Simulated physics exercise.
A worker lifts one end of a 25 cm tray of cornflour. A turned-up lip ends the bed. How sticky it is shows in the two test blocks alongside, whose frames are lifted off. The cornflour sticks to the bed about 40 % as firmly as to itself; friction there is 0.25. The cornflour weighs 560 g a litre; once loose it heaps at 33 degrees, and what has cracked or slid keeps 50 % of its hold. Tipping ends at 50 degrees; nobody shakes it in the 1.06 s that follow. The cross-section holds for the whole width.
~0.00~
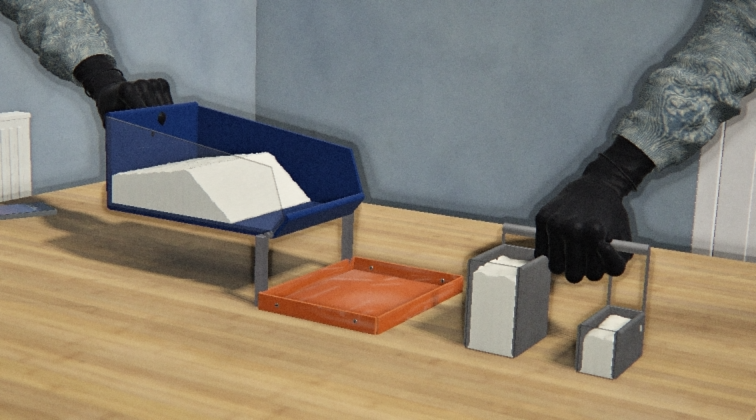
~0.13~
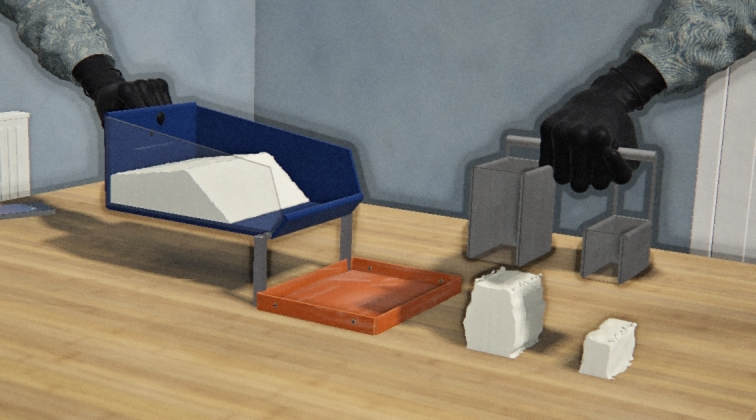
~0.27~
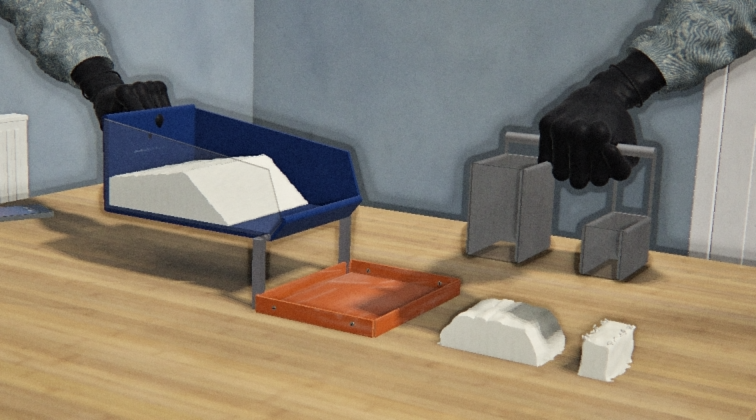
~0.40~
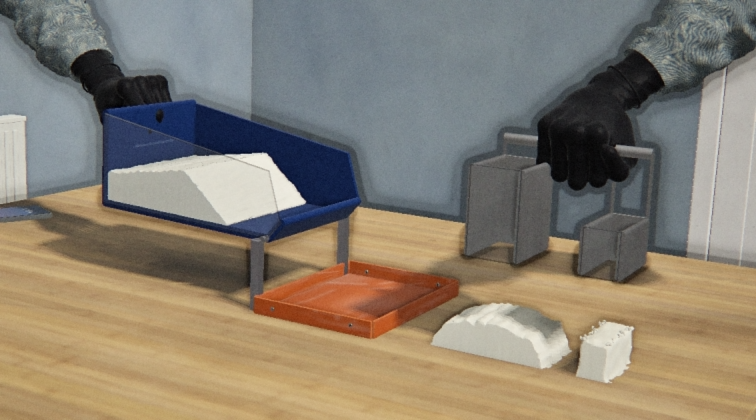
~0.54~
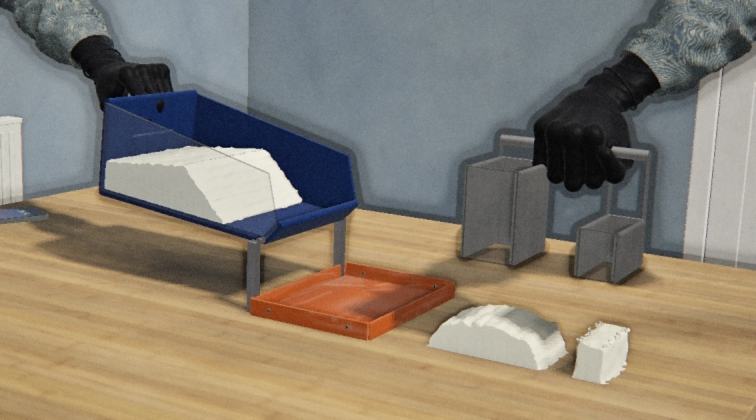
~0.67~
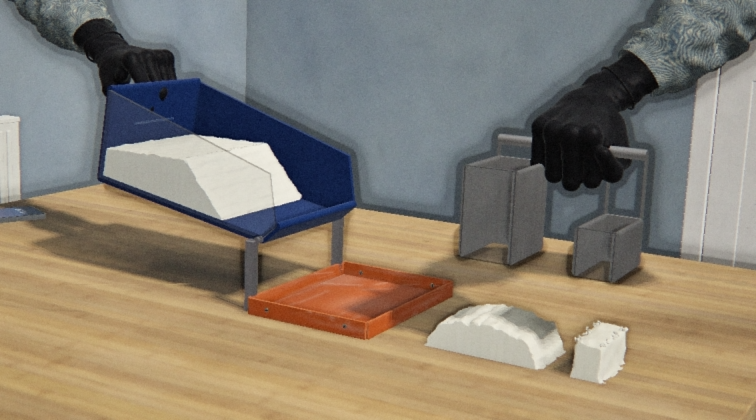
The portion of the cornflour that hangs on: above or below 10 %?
It comes out above 10 %.
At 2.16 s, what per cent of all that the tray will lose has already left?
About 90 %.
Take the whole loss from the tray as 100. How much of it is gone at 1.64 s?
Some 30 per cent.
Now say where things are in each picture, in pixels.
Top of the high end at (111, 117), tilt 0 degrees; leading edge of the cornflour at (229, 219); blocks stand 8.6 cm, 4.1 cm (left to right), in the first picture.
Top of the high end at (110, 117), tilt 0 degrees; leading edge of the cornflour at (228, 219); blocks stand 7.5 cm, 4.1 cm (left to right), in the second picture.
Top of the high end at (108, 119), tilt 0 degrees; leading edge of the cornflour at (226, 222); blocks stand 4.3 cm, 4.1 cm (left to right), in the third picture.
Top of the high end at (109, 114), tilt 2 degrees; leading edge of the cornflour at (225, 221); blocks stand 4.1 cm, 4.1 cm (left to right), in the fourth picture.
Top of the high end at (110, 103), tilt 6 degrees; leading edge of the cornflour at (222, 220); blocks stand 4.1 cm, 4.1 cm (left to right), in the fifth picture.
Top of the high end at (113, 91), tilt 10 degrees; leading edge of the cornflour at (220, 216); blocks stand 4.1 cm, 4.1 cm (left to right), in the sixth picture.
After 1.11 s, the tilt is 22 degrees and 100 % is on the bed.
After 1.64 s, the tilt is 37 degrees and 73 % is on the bed.
After 2.16 s, the tilt is 50 degrees and 30 % is on the bed.
After 2.68 s, the tilt is 50 degrees and 19 % is on the bed.
After 3.21 s, at the end, the tilt is 50 degrees and 19 % is on the bed.
